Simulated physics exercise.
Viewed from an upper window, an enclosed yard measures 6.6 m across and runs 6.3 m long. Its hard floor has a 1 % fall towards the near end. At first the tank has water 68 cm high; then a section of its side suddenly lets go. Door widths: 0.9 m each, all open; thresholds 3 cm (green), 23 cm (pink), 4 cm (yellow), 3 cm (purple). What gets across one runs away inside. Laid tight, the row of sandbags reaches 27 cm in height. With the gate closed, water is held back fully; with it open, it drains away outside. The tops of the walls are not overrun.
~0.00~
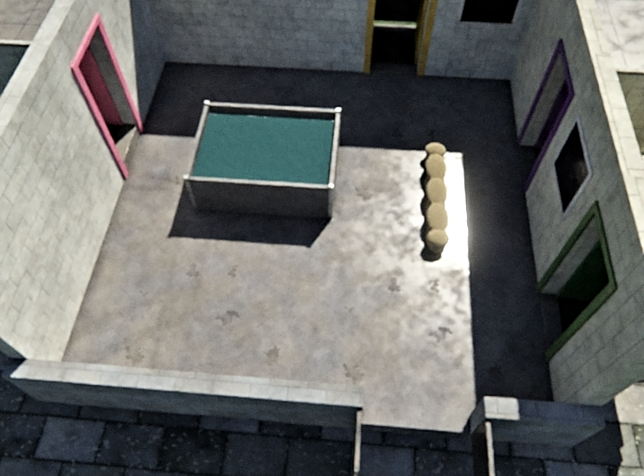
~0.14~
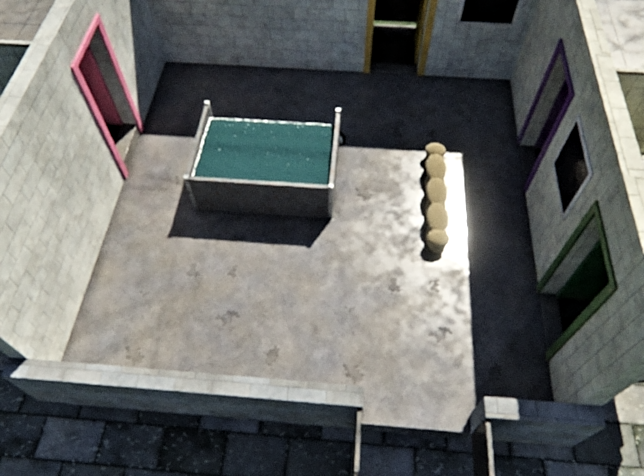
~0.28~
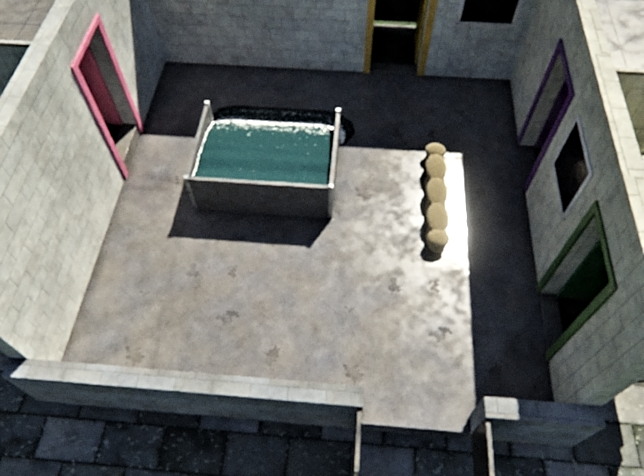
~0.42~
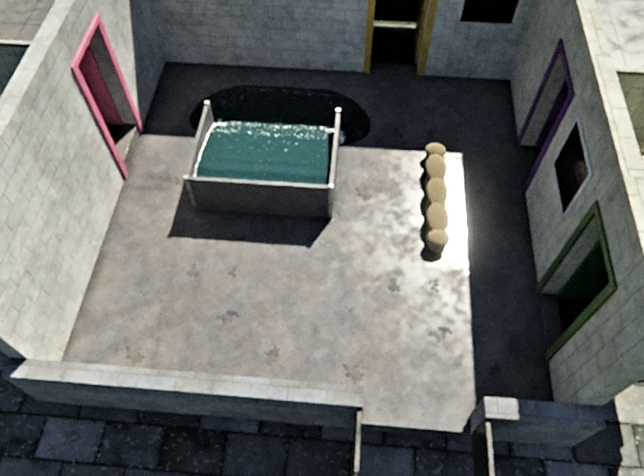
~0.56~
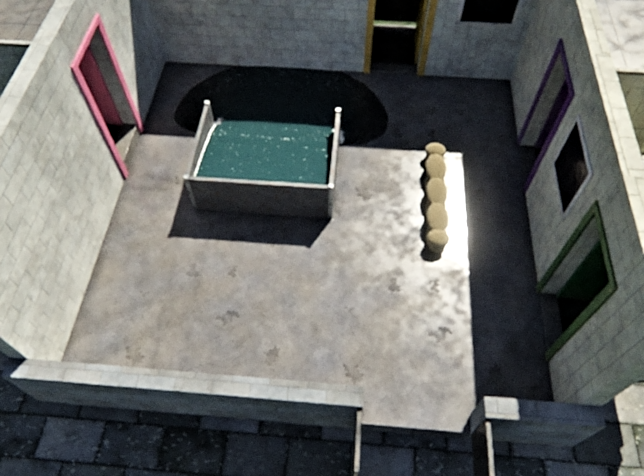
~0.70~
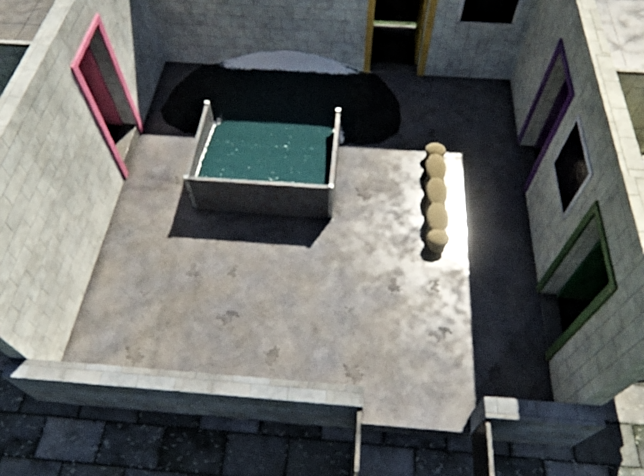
A walled yard of pale block with a light and dark hard floor is seen from high above, with a pink door frame at left, a yellowish one at the back, and purple and green ones at right. A white-edged tank of green water stands left of a row of tan sandbags. As the camera stays still, water pours out over its far side and spreads darkly across the floor toward the back wall.
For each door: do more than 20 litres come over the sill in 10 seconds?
One by one: The green door never breaches the limit; the pink door never breaches the limit; the yellow door breaches the limit; the purple door breaches the limit.
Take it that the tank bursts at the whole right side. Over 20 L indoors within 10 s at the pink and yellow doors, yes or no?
Pink: Within limit; yellow: Beyond limit.
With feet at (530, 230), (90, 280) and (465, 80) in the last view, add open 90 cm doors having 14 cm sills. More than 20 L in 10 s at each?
First doorway falls short, second falls short, third falls short.
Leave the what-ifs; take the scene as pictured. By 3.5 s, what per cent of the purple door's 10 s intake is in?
Some 10 per cent by then.
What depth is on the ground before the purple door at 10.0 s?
Some 5.0 cm.
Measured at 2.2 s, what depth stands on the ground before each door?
In cm: Green 0, pink 3, yellow 12, purple 0.
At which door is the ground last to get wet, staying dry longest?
Lab note: Last arrival at the green door.
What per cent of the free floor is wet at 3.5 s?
Close to 50 in a hundred parts are wet.
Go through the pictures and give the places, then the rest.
The tank at (266, 146) is whole and still, 68 cm deep, in the first frame.
Water pours out on the tank's far side and has run 1.2 m, to (342, 141); typically 9 cm deep outside, 68 cm at the tank's back, in the second frame.
Water pours out on the tank's far side and has run 1.3 m, to (350, 132); typically 12 cm deep outside, 67 cm at the tank's back, in the third frame.
Water pours out on the tank's far side and has run 1.6 m, to (364, 120); typically 10 cm deep outside, 59 cm at the tank's back, in the fourth frame.
The front is at (345, 77), 2.0 m from the gap on the tank's far side; 5.2 m2 of floor is under water; 58 cm left at the back of the tank, in the fifth frame.
The front is at (370, 74), 2.4 m from the gap on the tank's far side; 6.1 m2 of floor is under water; 54 cm left at the back of the tank, in the sixth frame.
After 1.4 s water covers 20 % of the floor and is deepest (44 cm) near (285, 74); green door not reached, pink door not reached, yellow door 14 cm at the sill, 10 L in, purple door not reached.
After 2.2 s water covers 25 % of the floor and is deepest (39 cm) near (164, 67); green door not reached, pink door not reached, yellow door 12 cm at the sill, 45 L in, purple door not reached.
After 3.5 s water covers 50 % of the floor and is deepest (20 cm) near (507, 99); green door not reached, pink door 11 cm at the sill, 0 L in, yellow door 7 cm at the sill, 72 L in, purple door 10 cm at the sill, 8 L in.
After 6.0 s water covers 80 % of the floor and is deepest (16 cm) near (56, 378); green door 3 cm at the sill, 0 L in, pink door 7 cm at the sill, 0 L in, yellow door 4 cm at the sill, 79 L in, purple door 7 cm at the sill, 56 L in.
After 10.0 s water covers 95 % of the floor and is deepest (10 cm) near (520, 417); green door 6 cm at the sill, 3 L in, pink door 4 cm at the sill, 0 L in, yellow door 5 cm at the sill, 81 L in, purple door 5 cm at the sill, 74 L in.
